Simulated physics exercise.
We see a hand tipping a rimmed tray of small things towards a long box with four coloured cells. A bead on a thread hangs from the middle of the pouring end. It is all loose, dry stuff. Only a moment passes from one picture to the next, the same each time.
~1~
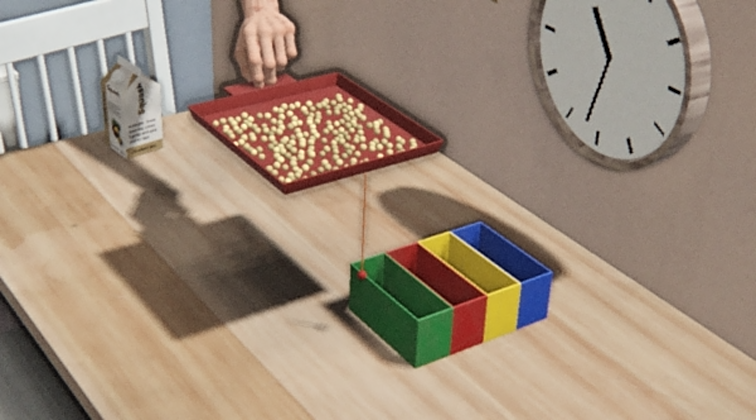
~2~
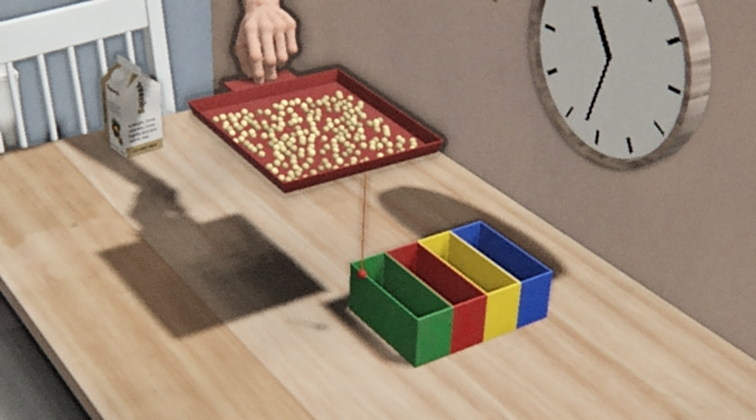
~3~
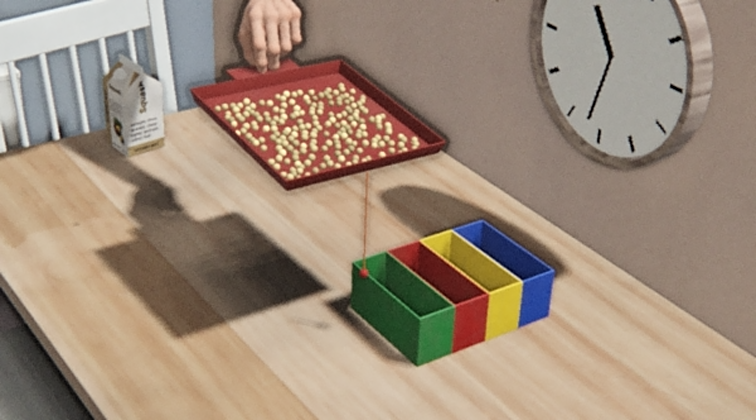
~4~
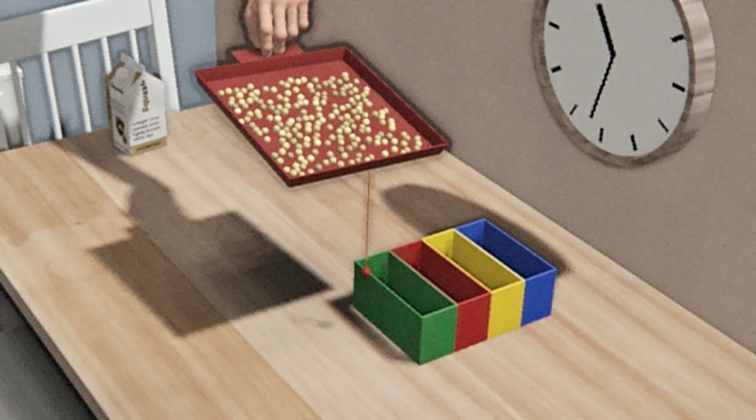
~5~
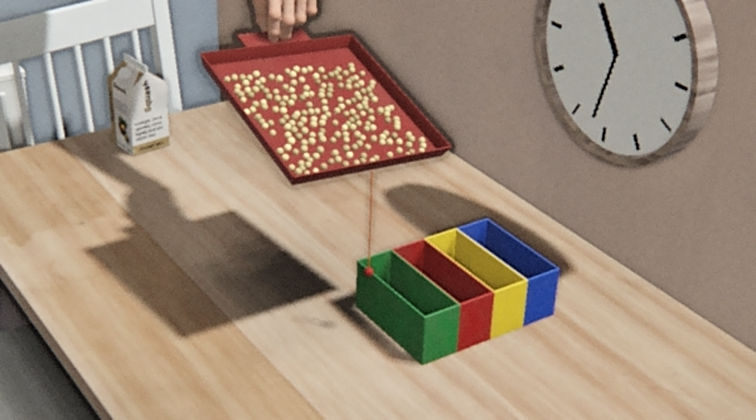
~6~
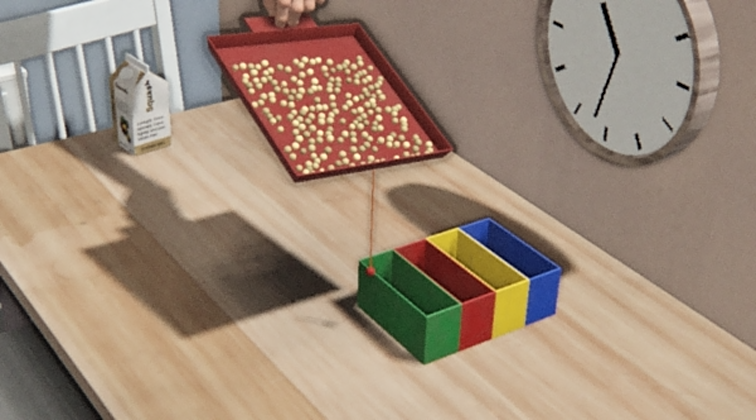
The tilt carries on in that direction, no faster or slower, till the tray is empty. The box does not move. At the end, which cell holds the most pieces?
Most goes to the red cell.
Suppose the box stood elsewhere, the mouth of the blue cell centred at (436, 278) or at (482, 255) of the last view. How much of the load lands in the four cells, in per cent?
Near 70 % and 90 %.
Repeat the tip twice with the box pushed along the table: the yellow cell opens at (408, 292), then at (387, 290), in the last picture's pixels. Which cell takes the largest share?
First blue, then the blue cell.
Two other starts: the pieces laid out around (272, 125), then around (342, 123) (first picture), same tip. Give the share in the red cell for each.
Near 40 % and 60 %.
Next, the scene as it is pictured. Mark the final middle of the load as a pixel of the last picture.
Close to (442, 322).
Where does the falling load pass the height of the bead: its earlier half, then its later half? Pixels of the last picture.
Around (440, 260) and then (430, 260).
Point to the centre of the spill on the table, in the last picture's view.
At about (388, 382).
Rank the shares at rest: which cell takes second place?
Next in line is the green cell.
Soon after the last picture, tray tipped steeply; most on the tray; a stray few in the red cell; a stray few in the green cell; a small part falling or outside the box.
A little later, tray tipped past a quarter turn; a small part on the tray; about a quarter in the red cell; a small part in the green cell; a small part in the yellow cell; about half falling or outside the box.
Later still, tray tipped past a quarter turn; about half in the red cell; about a quarter in the green cell; a small part in the yellow cell; a stray few in the blue cell; about a quarter falling or outside the box.
At rest, tray tipped past a quarter turn; about half in the red cell; about a quarter in the green cell; a small part in the yellow cell; a stray few in the blue cell; about a quarter outside the box.
